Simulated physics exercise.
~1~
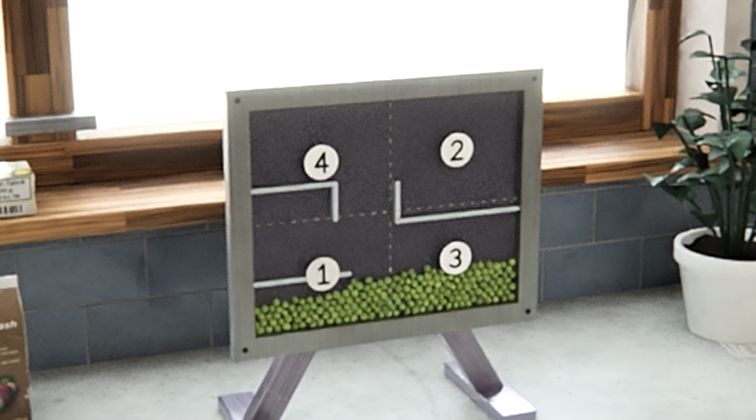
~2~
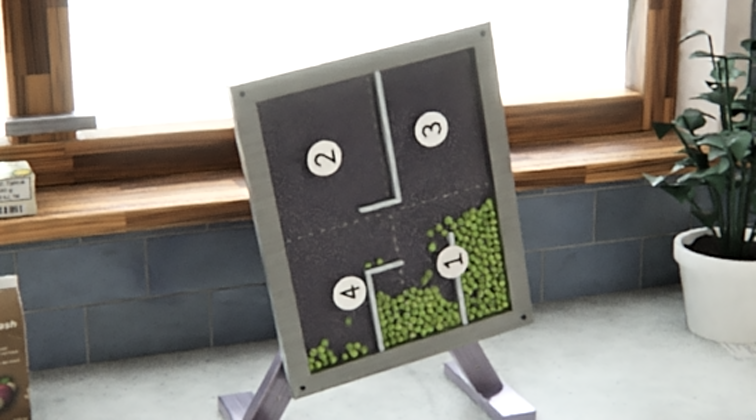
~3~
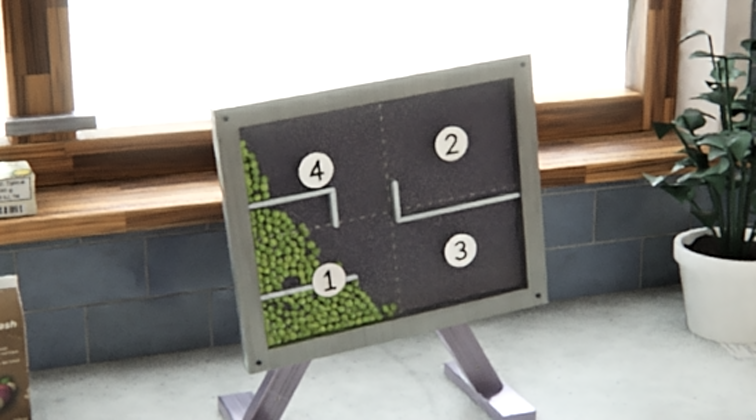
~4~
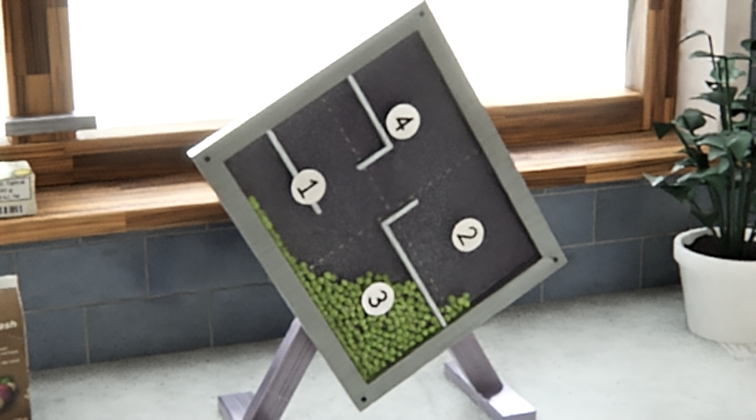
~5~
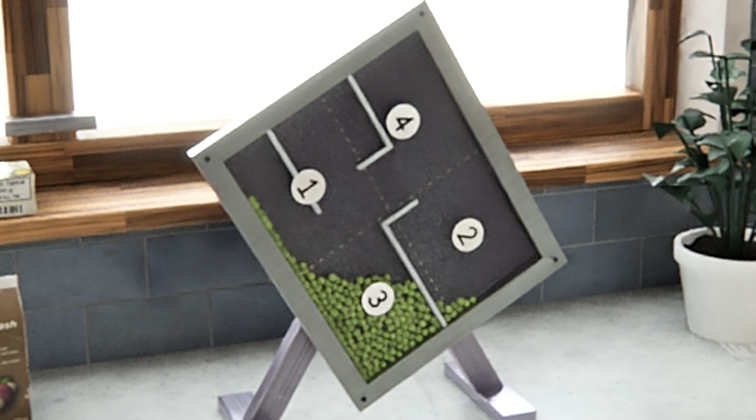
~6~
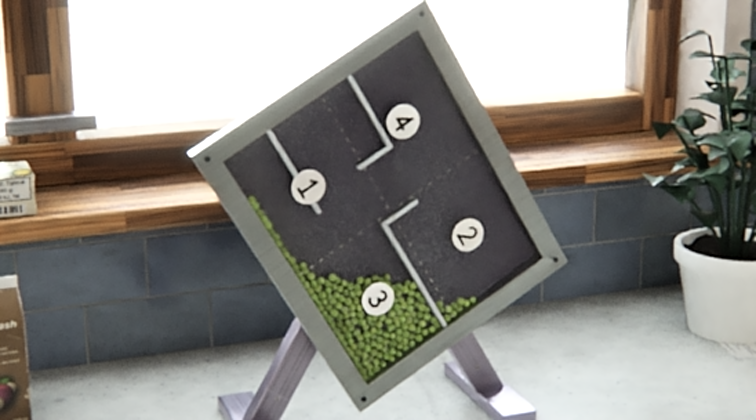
A framed box of green peas tilts left, swings back right, and stops, peas settled low.
